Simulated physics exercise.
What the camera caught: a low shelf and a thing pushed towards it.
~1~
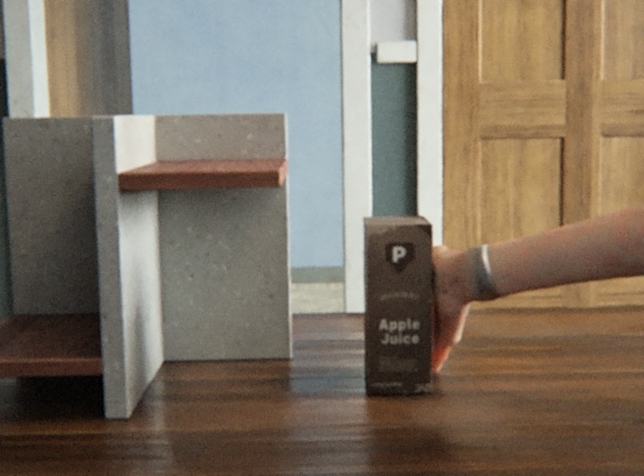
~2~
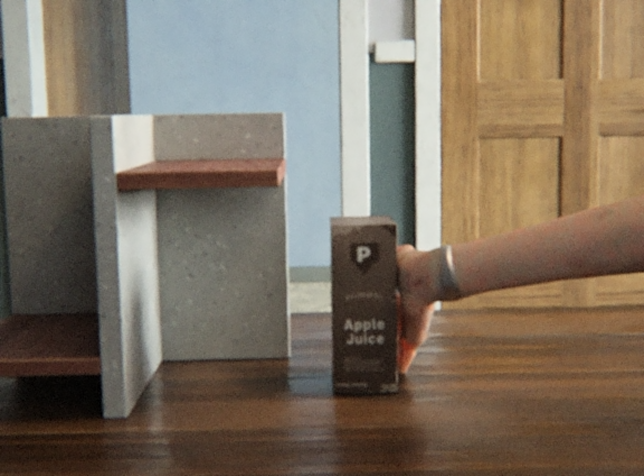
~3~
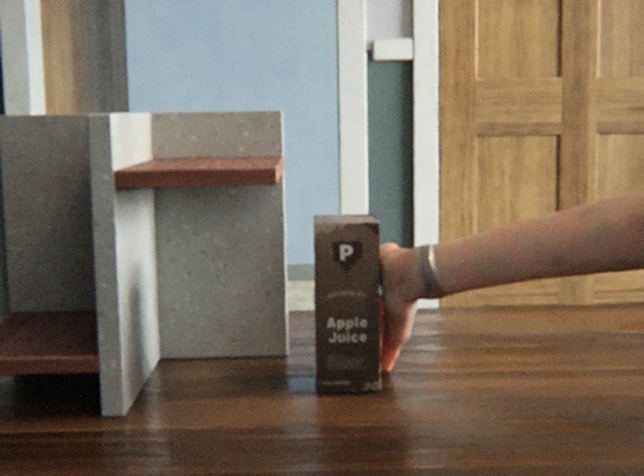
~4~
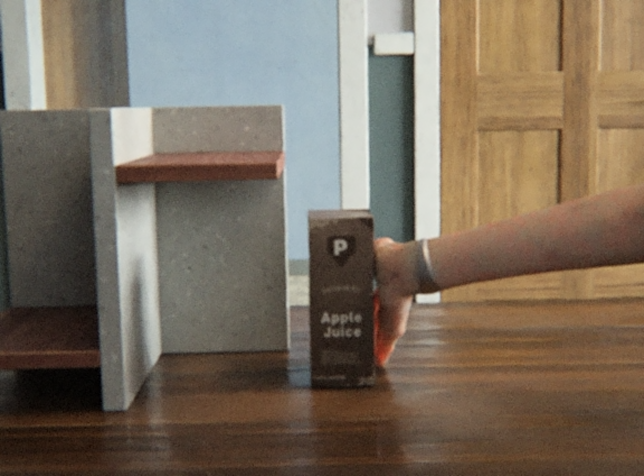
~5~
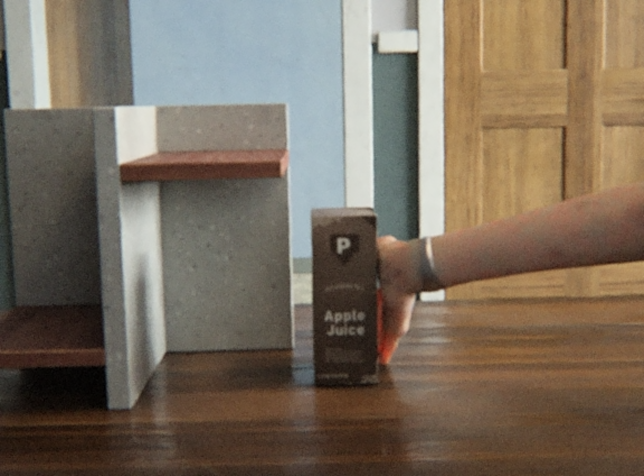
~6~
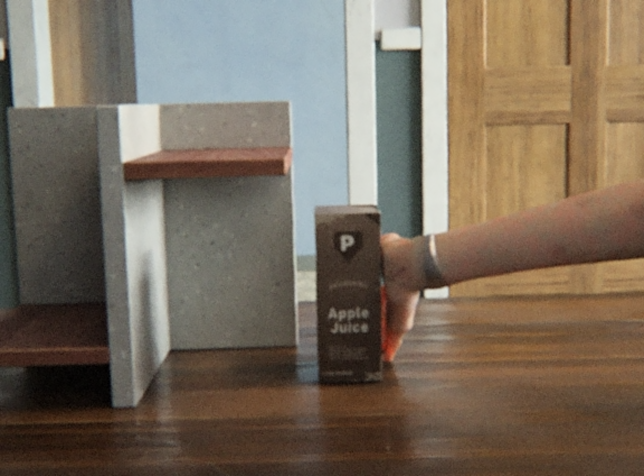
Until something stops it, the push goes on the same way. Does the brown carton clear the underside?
It slips in.
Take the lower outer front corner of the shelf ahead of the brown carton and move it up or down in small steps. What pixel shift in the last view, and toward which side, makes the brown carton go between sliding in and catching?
About 48 pixels down.
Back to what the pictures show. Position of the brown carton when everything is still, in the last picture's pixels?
End position, centre: Approx. (259, 293).
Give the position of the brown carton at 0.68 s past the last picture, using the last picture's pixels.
Centre: Approx (258, 293).
Then, 0.38 s after the last picture, brown carton part of the way in near (306, 292).
Then, 0.68 s after the last picture, brown carton all the way in near (258, 293).
At rest, the brown carton goes under, near (259, 293).
